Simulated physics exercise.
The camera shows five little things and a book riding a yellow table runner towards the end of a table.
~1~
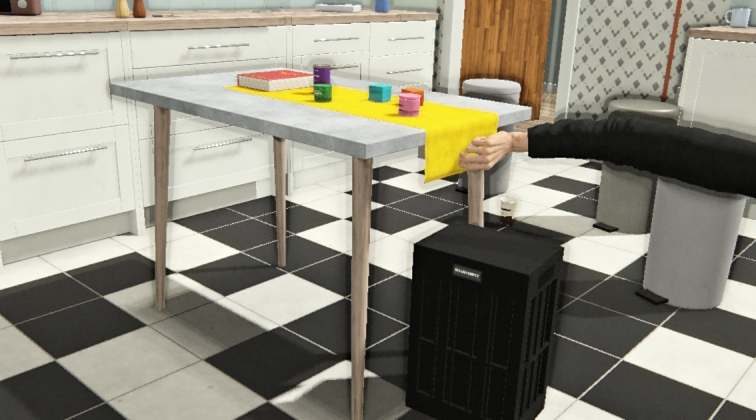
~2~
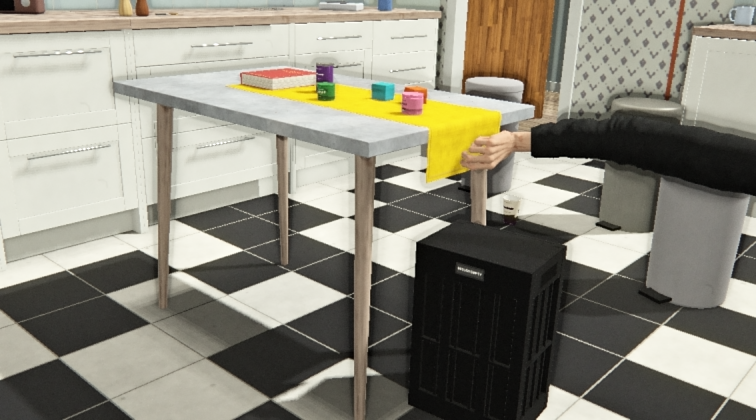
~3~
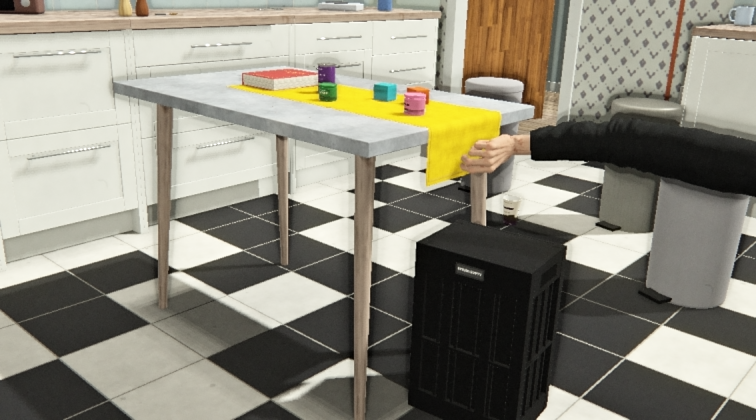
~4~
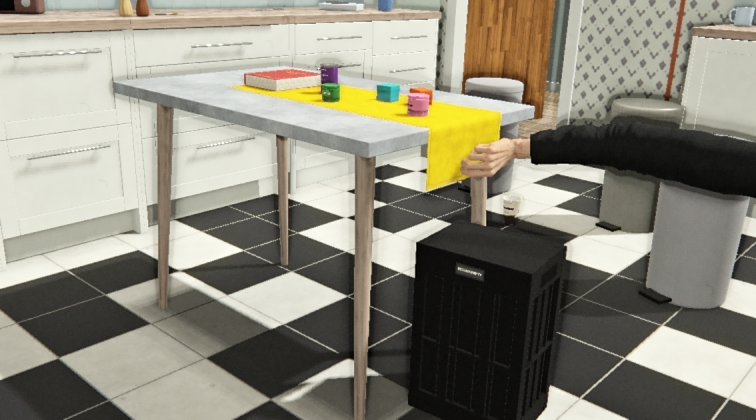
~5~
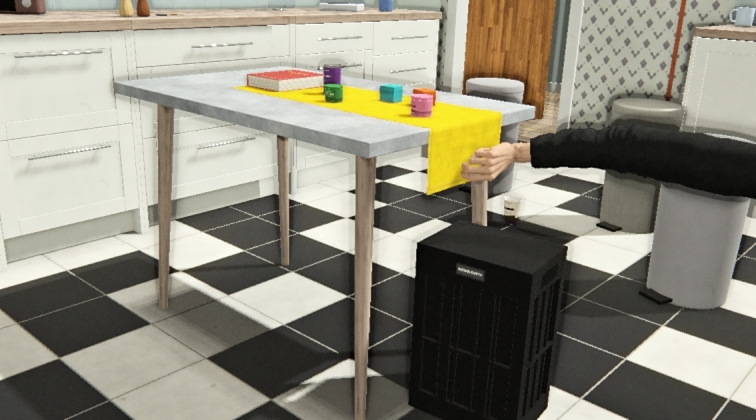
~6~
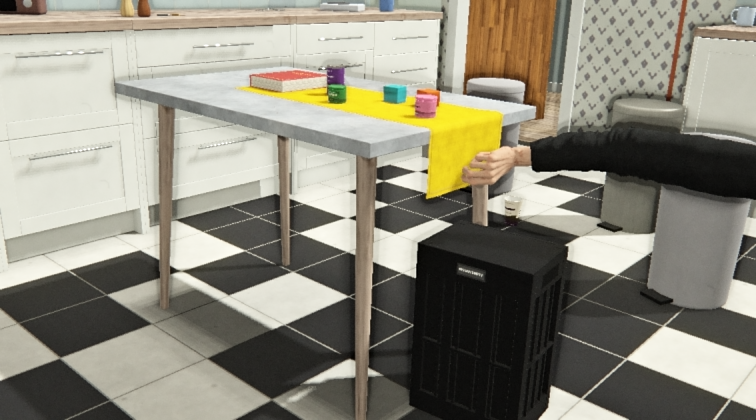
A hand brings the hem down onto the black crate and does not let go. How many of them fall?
Gone: One.
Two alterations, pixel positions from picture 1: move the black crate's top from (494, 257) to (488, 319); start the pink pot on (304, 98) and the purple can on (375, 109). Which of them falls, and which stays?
Pink pot: Safe; purple can: Lost.
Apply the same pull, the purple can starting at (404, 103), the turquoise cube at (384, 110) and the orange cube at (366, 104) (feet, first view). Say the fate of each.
First the purple can, which is kept, then the turquoise cube, which is kept, and finally the orange cube, which is kept.
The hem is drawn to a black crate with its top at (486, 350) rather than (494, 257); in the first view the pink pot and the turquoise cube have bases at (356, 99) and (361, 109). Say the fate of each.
Outcome for the pink pot: It is lost. Outcome for the turquoise cube: It is lost.
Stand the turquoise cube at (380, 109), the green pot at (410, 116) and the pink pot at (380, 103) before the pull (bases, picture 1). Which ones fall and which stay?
The turquoise cube would stay in place, the green pot would end up off, the pink pot would stay in place.
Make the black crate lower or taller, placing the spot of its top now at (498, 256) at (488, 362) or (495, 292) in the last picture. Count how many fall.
The tally is 4 and 2.
Early on, hem near (463, 204); all still up.
Midway, hem on the crate; pink pot gone.
Finally, hem on the crate; pink pot gone. The answer is one.
